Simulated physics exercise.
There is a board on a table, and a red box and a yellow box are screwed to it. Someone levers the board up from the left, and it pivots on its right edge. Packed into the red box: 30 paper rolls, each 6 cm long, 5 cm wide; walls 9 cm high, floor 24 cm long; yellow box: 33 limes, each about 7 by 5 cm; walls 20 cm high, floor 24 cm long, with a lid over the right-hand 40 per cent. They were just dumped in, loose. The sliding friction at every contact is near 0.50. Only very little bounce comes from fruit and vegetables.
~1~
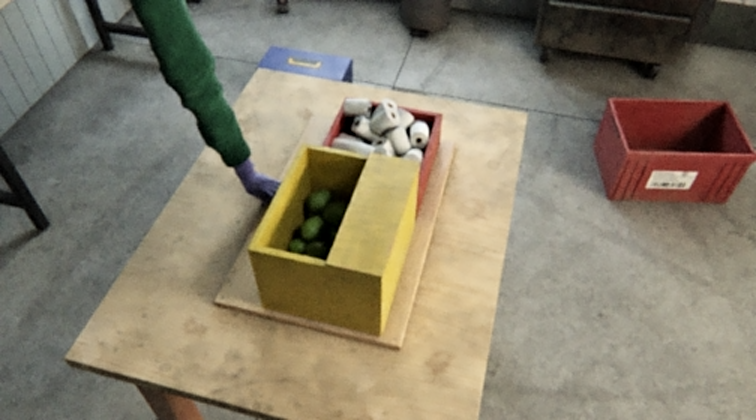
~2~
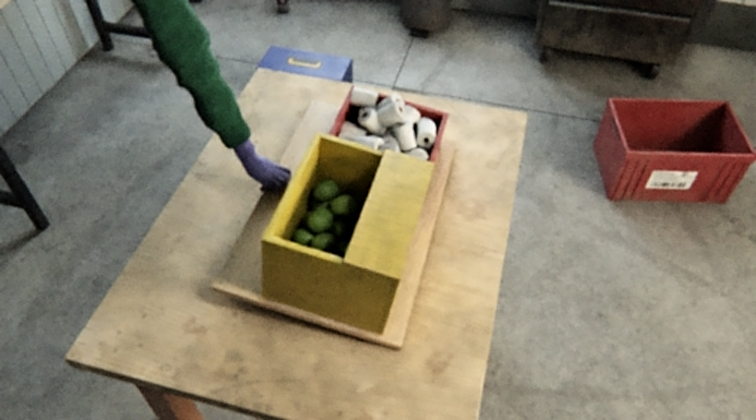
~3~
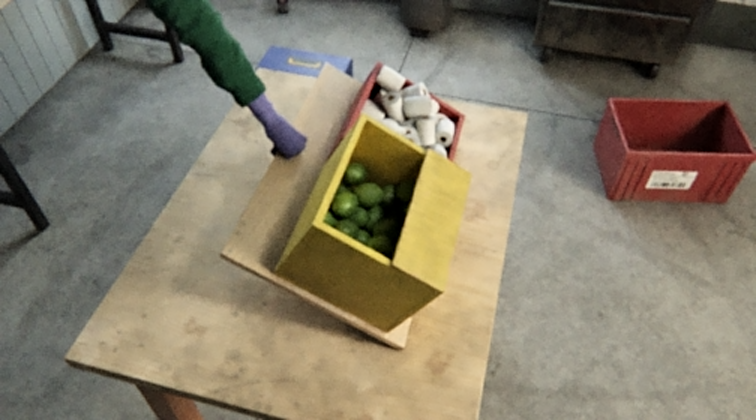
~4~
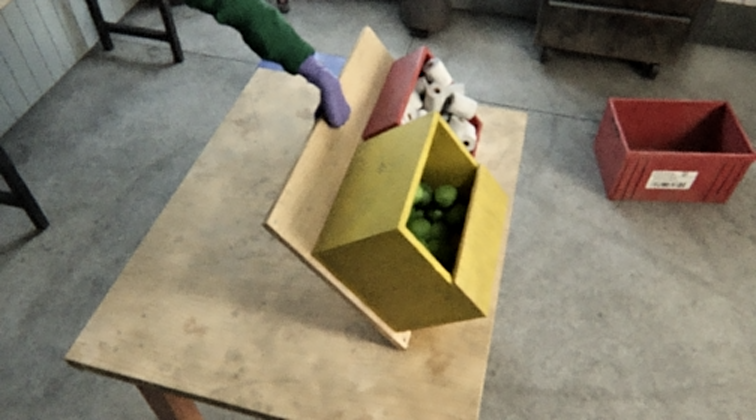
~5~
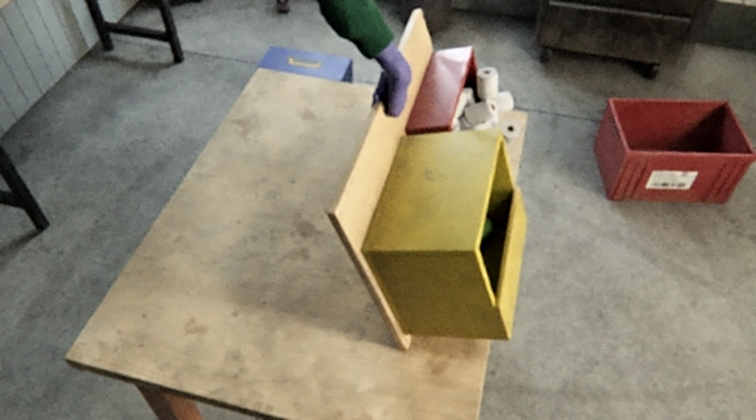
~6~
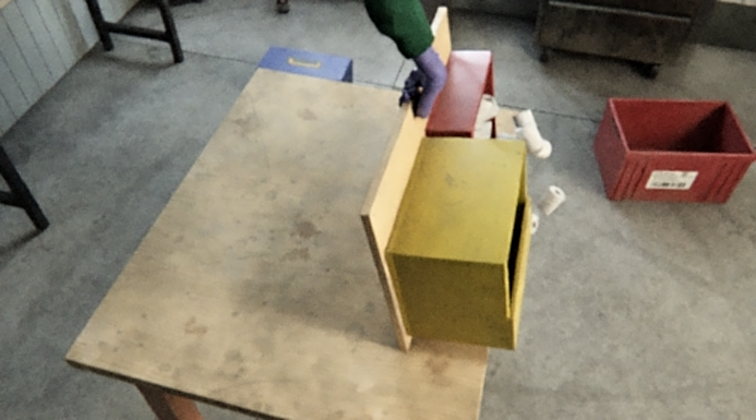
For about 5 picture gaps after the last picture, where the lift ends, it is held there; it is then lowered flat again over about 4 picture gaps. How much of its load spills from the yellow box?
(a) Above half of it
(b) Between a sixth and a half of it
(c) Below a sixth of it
Answer: C.
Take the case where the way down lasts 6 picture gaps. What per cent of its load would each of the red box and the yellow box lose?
Red box 70, yellow box 0 per cent.
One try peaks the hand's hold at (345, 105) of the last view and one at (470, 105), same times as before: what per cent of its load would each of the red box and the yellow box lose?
The red box would lose 20 per cent in the first try and 90 per cent in the second, the yellow box 0 and then 0 per cent.
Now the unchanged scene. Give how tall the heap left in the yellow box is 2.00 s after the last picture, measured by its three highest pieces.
Near 15 centimetres, I'd say.
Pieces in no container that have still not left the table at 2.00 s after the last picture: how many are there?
I'd say close to 3 in all.
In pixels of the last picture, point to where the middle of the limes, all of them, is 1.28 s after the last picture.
Centre: About (370, 245) px.
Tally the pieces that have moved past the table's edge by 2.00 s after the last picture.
The number is close to 18.
Then, 0.32 s after the last picture, tilt 79°; red box 13 in, 17 out and yellow box 33 in, 0 out.
Then, 0.72 s after the last picture, tilt 79°; red box 11 in, 19 out and yellow box 33 in, 0 out.
Then, 1.28 s after the last picture, tilt 8°; red box 9 in, 21 out and yellow box 33 in, 0 out.
Final count (2.00 s after the last picture), red box 9 in, 21 out and yellow box 33 in, 0 out. Asked share, 0 of 33, 0 per cent.
